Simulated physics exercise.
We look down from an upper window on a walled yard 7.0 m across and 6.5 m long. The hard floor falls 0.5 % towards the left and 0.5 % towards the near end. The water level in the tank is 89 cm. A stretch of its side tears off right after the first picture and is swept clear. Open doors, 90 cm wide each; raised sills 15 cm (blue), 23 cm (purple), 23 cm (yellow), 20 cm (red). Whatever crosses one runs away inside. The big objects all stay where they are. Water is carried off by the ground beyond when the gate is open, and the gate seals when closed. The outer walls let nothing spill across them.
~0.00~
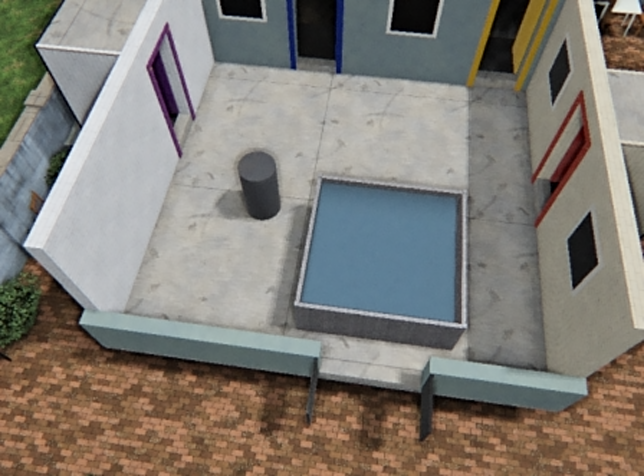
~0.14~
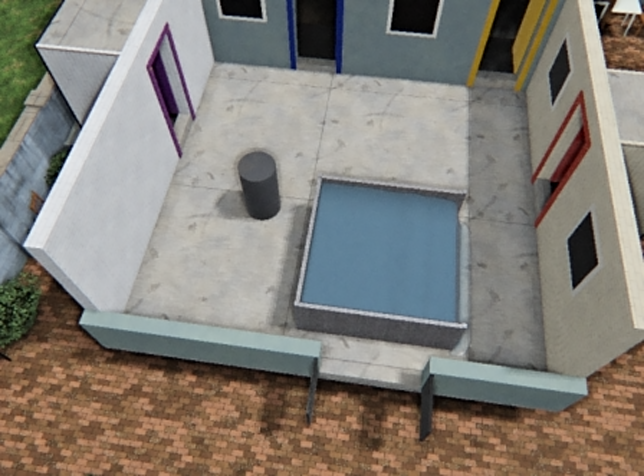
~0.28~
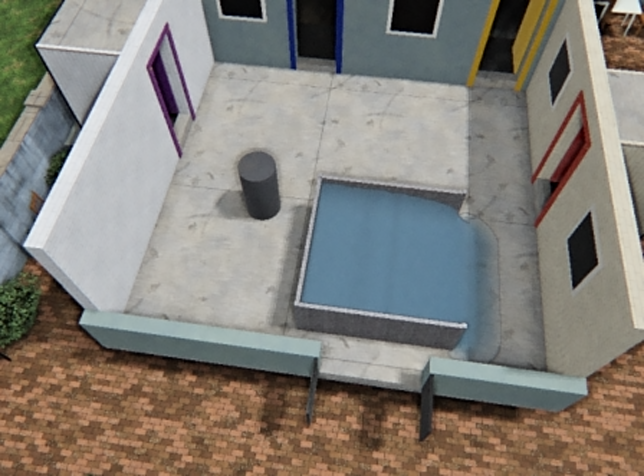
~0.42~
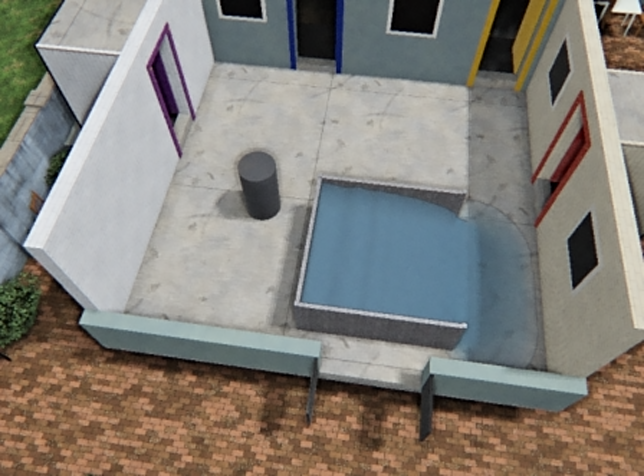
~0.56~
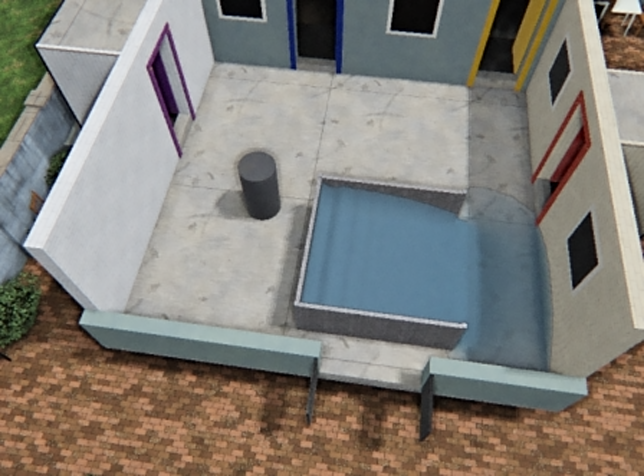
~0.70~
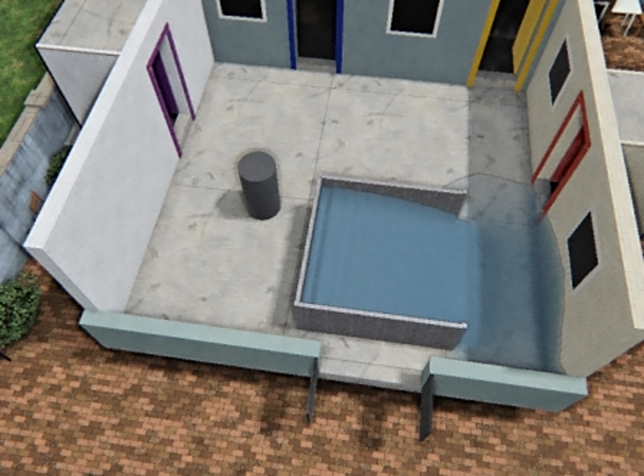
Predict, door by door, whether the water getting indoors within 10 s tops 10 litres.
One by one: At the blue door the amount will stay short of the limit. At the purple door the amount will stay short of the limit. At the yellow door the amount will climb above the limit. At the red door the amount will climb above the limit.
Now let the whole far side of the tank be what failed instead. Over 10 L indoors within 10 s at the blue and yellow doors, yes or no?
Versus the limit - blue: Exceeded, yellow: Exceeded.
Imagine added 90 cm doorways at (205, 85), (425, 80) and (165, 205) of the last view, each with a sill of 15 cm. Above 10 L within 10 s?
Door 1: Higher; door 2: Higher; door 3: Lower.
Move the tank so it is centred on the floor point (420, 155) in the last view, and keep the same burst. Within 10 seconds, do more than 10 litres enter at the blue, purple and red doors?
Against the limit, the blue door stays within it, the purple door stays within it and the red door exceeds it.
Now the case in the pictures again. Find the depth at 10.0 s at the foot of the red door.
About 8.5 cm deep.
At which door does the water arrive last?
I'd say the purple one.
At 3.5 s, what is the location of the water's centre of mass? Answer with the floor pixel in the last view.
Pixel position near (431, 231).
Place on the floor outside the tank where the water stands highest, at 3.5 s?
Roughly at pixel (488, 93).
After 1.4 s water covers 15 % of the floor and is deepest (74 cm) near (543, 388); blue door not reached, purple door not reached, yellow door not reached, red door 32 cm at the sill, 8 L in.
After 2.2 s water covers 30 % of the floor and is deepest (62 cm) near (543, 388); blue door not reached, purple door not reached, yellow door 30 cm at the sill, 3 L in, red door 30 cm at the sill, 40 L in.
After 3.5 s water covers 55 % of the floor and is deepest (36 cm) near (488, 93); blue door 6 cm at the sill, 0 L in, purple door not reached, yellow door 36 cm at the sill, 84 L in, red door 21 cm at the sill, 64 L in.
After 6.0 s water covers 85 % of the floor and is deepest (22 cm) near (215, 61); blue door 8 cm at the sill, 0 L in, purple door 17 cm at the sill, 0 L in, yellow door 17 cm at the sill, 132 L in, red door 10 cm at the sill, 66 L in.
After 10.0 s water covers 95 % of the floor and is deepest (22 cm) near (119, 329); blue door 7 cm at the sill, 0 L in, purple door 11 cm at the sill, 0 L in, yellow door 13 cm at the sill, 132 L in, red door 9 cm at the sill, 66 L in.
